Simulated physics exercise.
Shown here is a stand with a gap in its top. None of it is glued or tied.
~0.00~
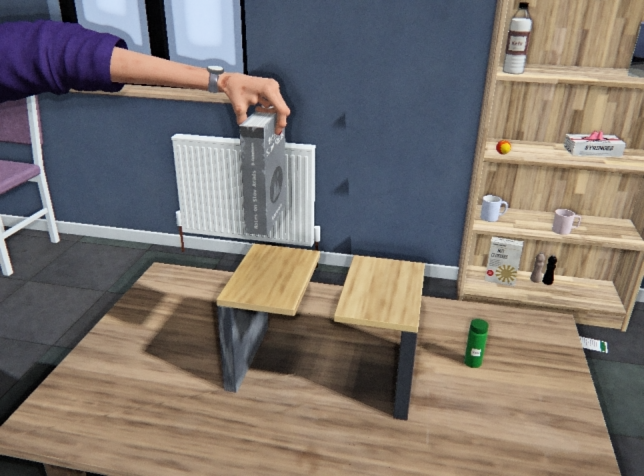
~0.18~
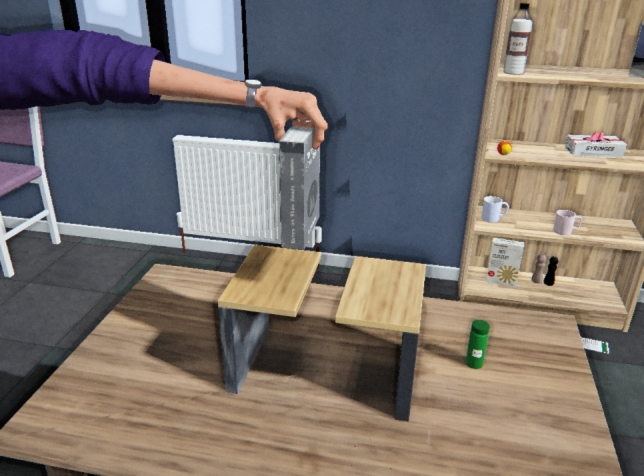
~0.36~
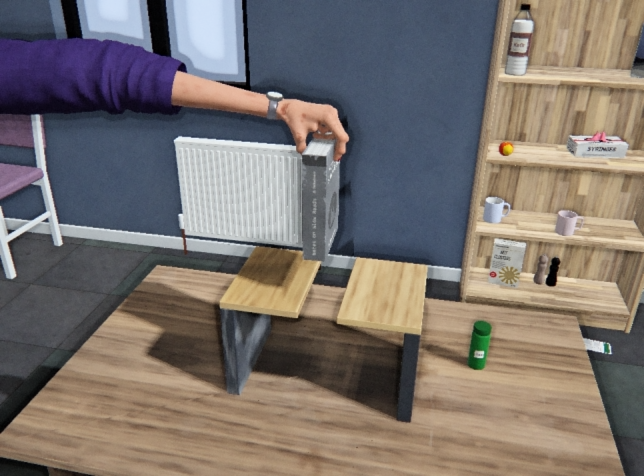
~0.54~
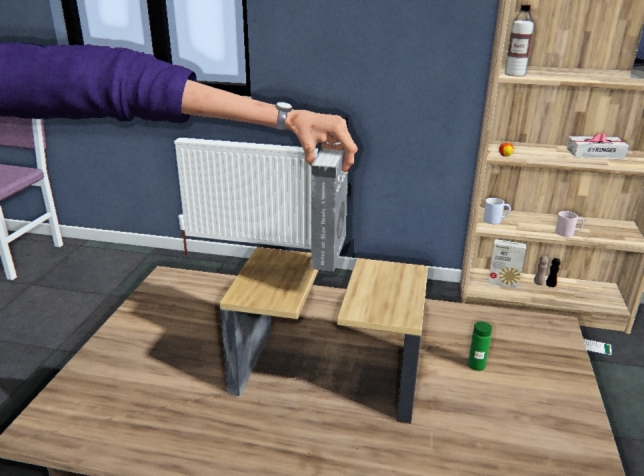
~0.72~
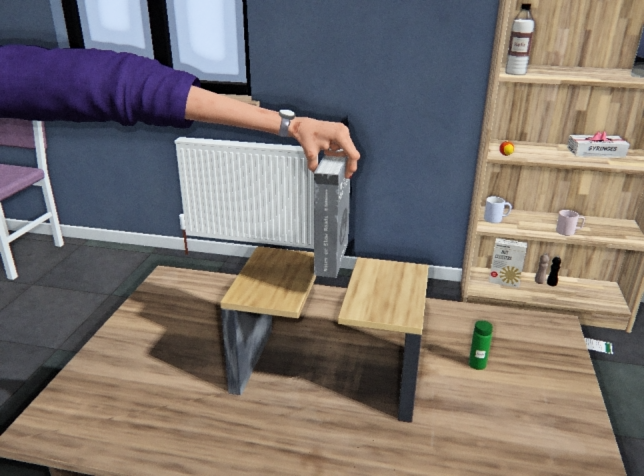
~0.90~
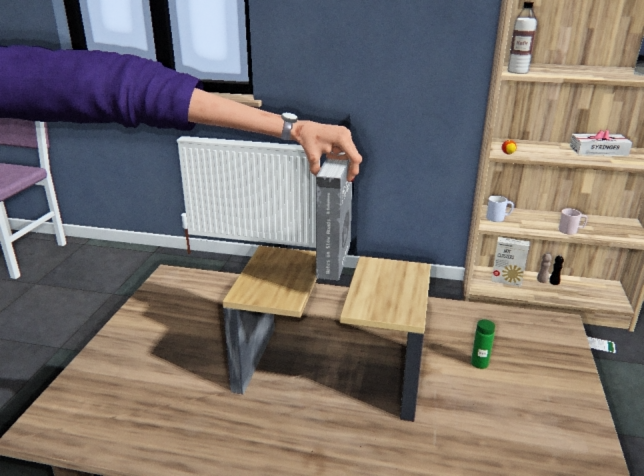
In a room with a shelf and radiator, a purple-sleeved hand carrying a grey book rightward and slightly down above a gapped stand.
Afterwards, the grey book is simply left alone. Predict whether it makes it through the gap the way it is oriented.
It makes it through.
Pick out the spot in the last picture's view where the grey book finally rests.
At about (333, 333).
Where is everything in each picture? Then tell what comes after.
Being brought over the gap; grey book (265, 169); green shaker (476, 344), in the first frame.
Being brought over the gap; grey book (301, 183); green shaker (478, 345), in the second frame.
Being brought over the gap; grey book (322, 195); green shaker (479, 346), in the third frame.
Being brought over the gap; grey book (330, 204); green shaker (480, 346), in the fourth frame.
Being brought over the gap; grey book (333, 211); green shaker (481, 345), in the fifth frame.
Poised above the slot; grey book (335, 214); green shaker (483, 344), in the sixth frame.
After 1.20 s, grey book shifted about its own width near (333, 298).
After 1.30 s, grey book shifted well along near (333, 325).
In the end (2.3 s), moved from the start, grey book; green shaker unmoved. At the end, from the last picture's camera, grey book near (333, 333). The book goes down the gap.
